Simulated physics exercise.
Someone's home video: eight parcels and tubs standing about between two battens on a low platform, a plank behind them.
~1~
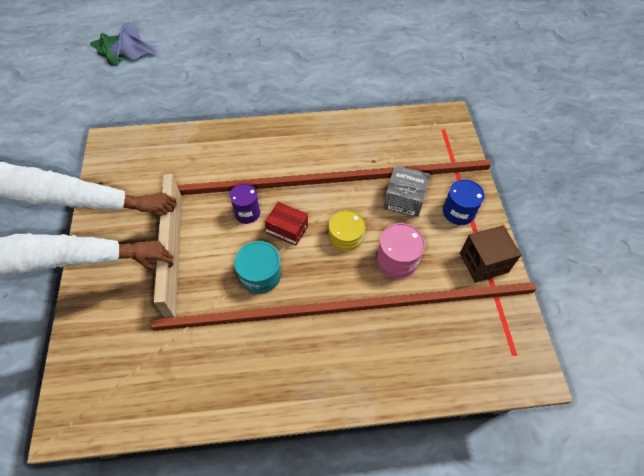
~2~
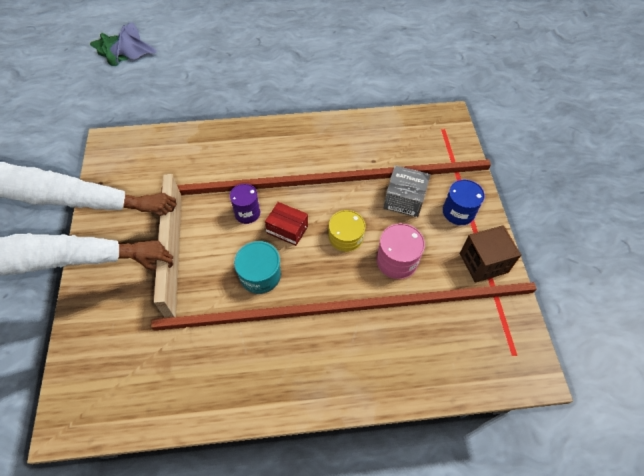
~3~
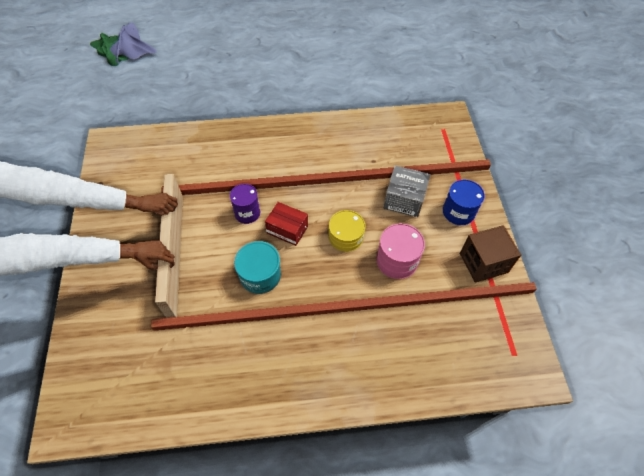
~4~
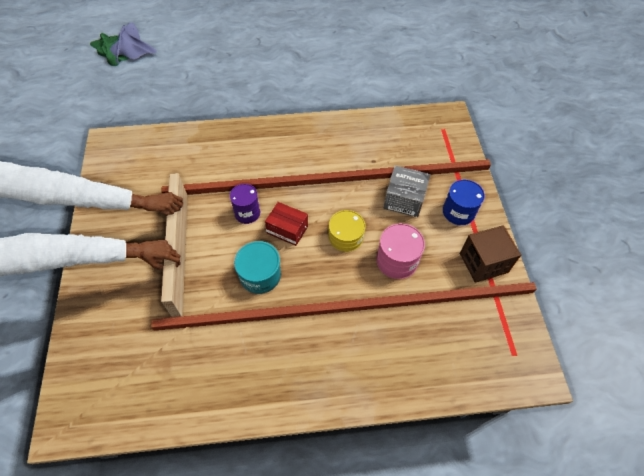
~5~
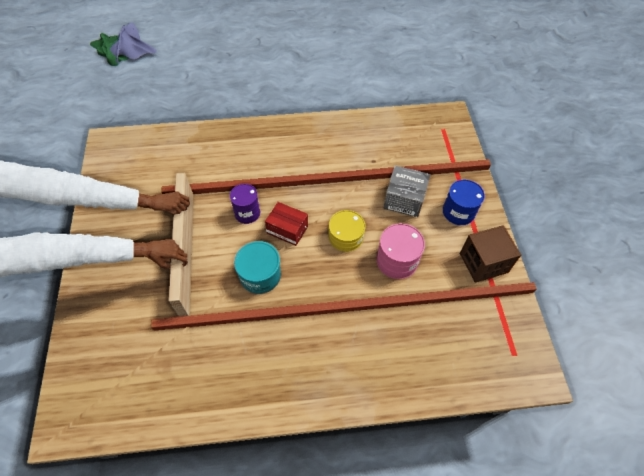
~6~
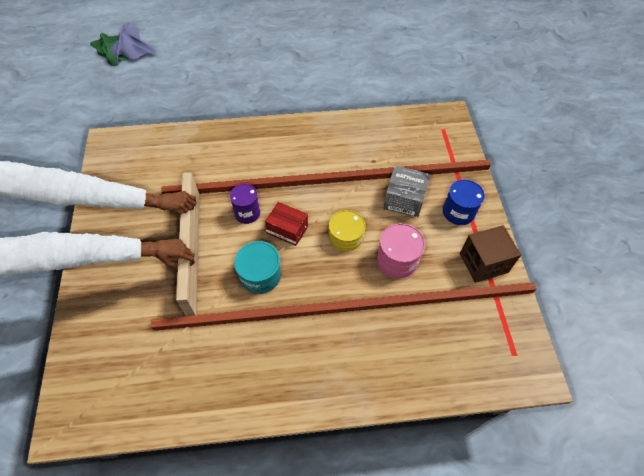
Two hands in white sleeves hold a pale plank at the left end of a lane between two reddish battens on a low wooden platform, seen from above against a grey-blue floor. Between the battens stand purple, teal, yellow, pink and blue tubs, a red box, a grey box and a brown crate near a red line at right. The hands slide the plank slightly rightward, touching nothing, while the objects and view stay still.
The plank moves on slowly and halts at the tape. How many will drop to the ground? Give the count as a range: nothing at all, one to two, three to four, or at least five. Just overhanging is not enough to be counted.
The count is at least five.
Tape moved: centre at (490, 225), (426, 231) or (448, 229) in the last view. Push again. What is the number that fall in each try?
5, 1, 2.
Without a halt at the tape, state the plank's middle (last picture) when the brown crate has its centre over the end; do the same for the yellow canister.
Brown crate: (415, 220); yellow canister: (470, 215).
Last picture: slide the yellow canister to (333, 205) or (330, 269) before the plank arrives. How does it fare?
For the yellow canister: It comes off, then it comes off.
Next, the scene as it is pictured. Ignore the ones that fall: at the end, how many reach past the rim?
The total comes out at 1.
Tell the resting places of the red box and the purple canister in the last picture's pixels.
The one named first is at (488, 216), the next at (478, 179).
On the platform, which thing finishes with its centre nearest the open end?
That would be the turquoise pail.
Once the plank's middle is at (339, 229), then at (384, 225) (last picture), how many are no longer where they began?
So far 5, and 7 at the second.
A little later, none off yet; brown crate at rest near (489, 254); blue canister at rest near (463, 203); grey box at rest near (407, 192).
When it is over, the number that fall off is five or more; down, yellow canister, pink canister, grey box, blue canister and brown crate.
